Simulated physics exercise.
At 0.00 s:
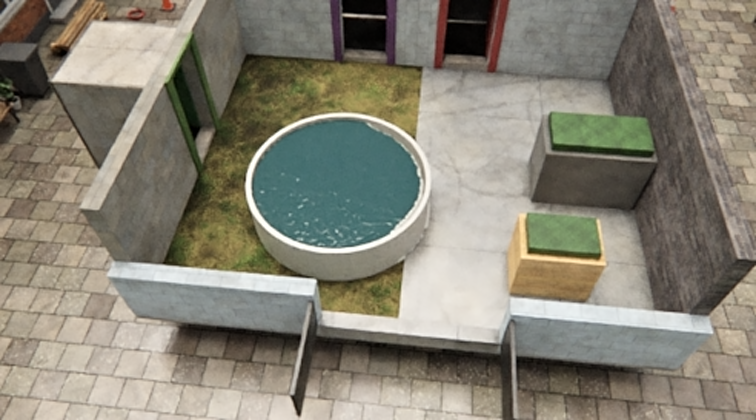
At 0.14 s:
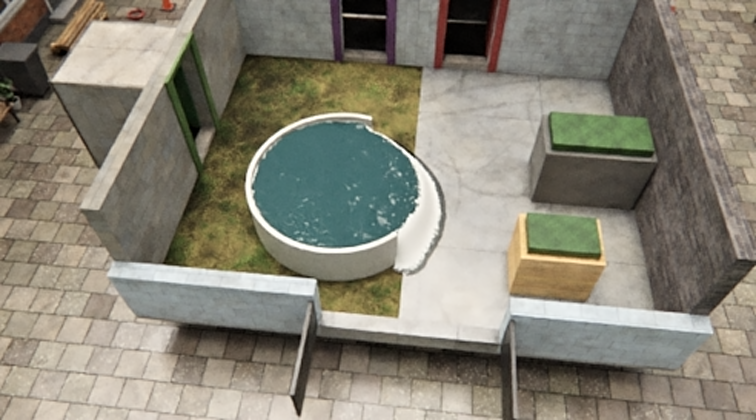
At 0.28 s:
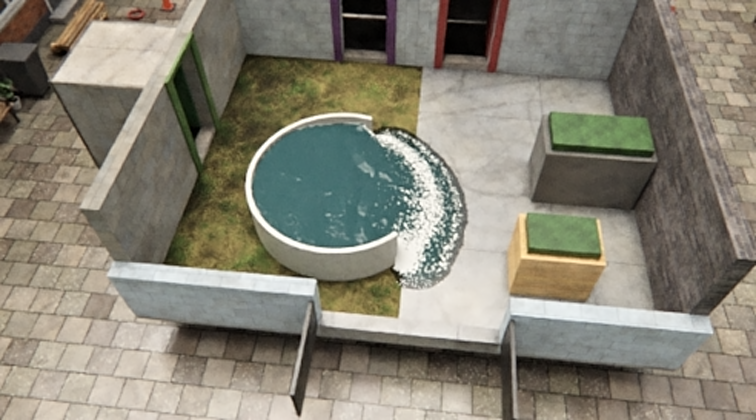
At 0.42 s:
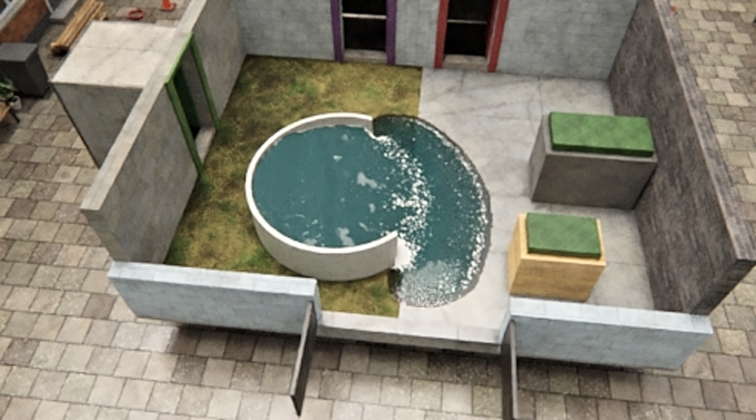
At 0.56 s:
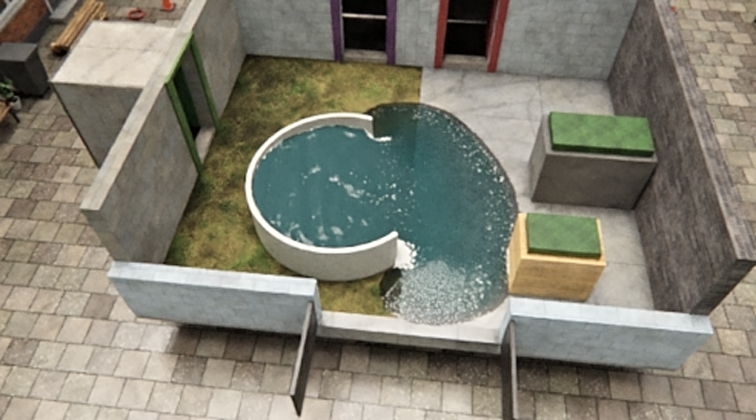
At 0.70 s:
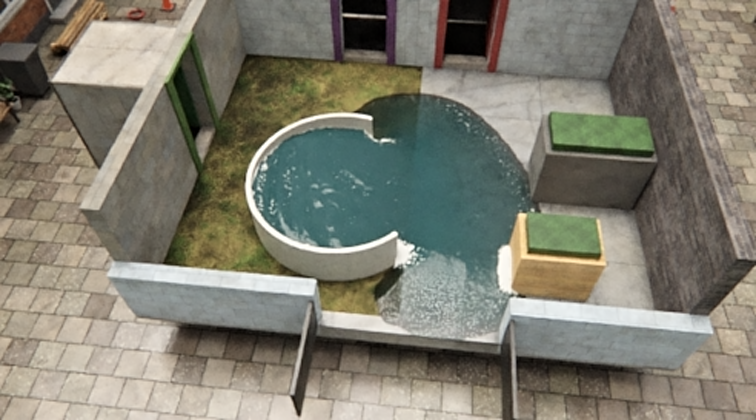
In a walled back garden, a round pool's right side gives way, water pouring out and spreading across smooth paving around a wooden block.
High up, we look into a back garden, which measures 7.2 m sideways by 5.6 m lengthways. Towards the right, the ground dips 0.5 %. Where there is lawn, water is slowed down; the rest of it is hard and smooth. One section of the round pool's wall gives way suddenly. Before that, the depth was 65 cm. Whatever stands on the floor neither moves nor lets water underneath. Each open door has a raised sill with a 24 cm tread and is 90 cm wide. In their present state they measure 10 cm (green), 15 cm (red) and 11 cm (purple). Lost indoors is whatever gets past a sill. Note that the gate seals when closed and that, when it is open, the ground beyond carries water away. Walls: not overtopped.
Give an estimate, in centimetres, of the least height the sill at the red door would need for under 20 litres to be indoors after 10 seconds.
Some 12 cm above the ground.
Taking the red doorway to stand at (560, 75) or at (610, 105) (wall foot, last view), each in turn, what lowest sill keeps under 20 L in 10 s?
Roughly 26 cm for the first and 28 cm for the second.
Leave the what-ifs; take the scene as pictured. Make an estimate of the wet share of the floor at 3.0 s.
60 %.
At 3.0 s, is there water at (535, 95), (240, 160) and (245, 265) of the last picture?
Point by point, the first is awash, the second spared and the third spared.
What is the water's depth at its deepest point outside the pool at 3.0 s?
Up to some 38 cm.
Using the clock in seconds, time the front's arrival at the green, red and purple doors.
Green: 8.5 s; red: 1.1 s; purple: 2.4 s.
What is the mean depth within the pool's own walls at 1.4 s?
Roughly 35 cm.
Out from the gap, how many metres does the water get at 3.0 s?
About 4.6 m.
After 1.4 s water covers 50 % of the floor, deepest (36 cm) near (522, 191); 10 cm at the red door, 0 litres in over its 15 cm sill.
After 3.0 s water covers 60 % of the floor, deepest (38 cm) near (647, 330); 10 cm at the red door, 2 litres in over its 15 cm sill.
After 10.0 s water covers 100 % of the floor, deepest (12 cm) near (282, 56); 8 cm at the red door, 4 litres in over its 15 cm sill.
At the red door as built, the water arrived by 1.2 s and peaked near 16 cm at 1.8 s.
With a sill of 10 cm, 50 litres would have come in within the 10 s; with 13.5 cm, 10 litres. So under 20 litres takes about 12 cm.
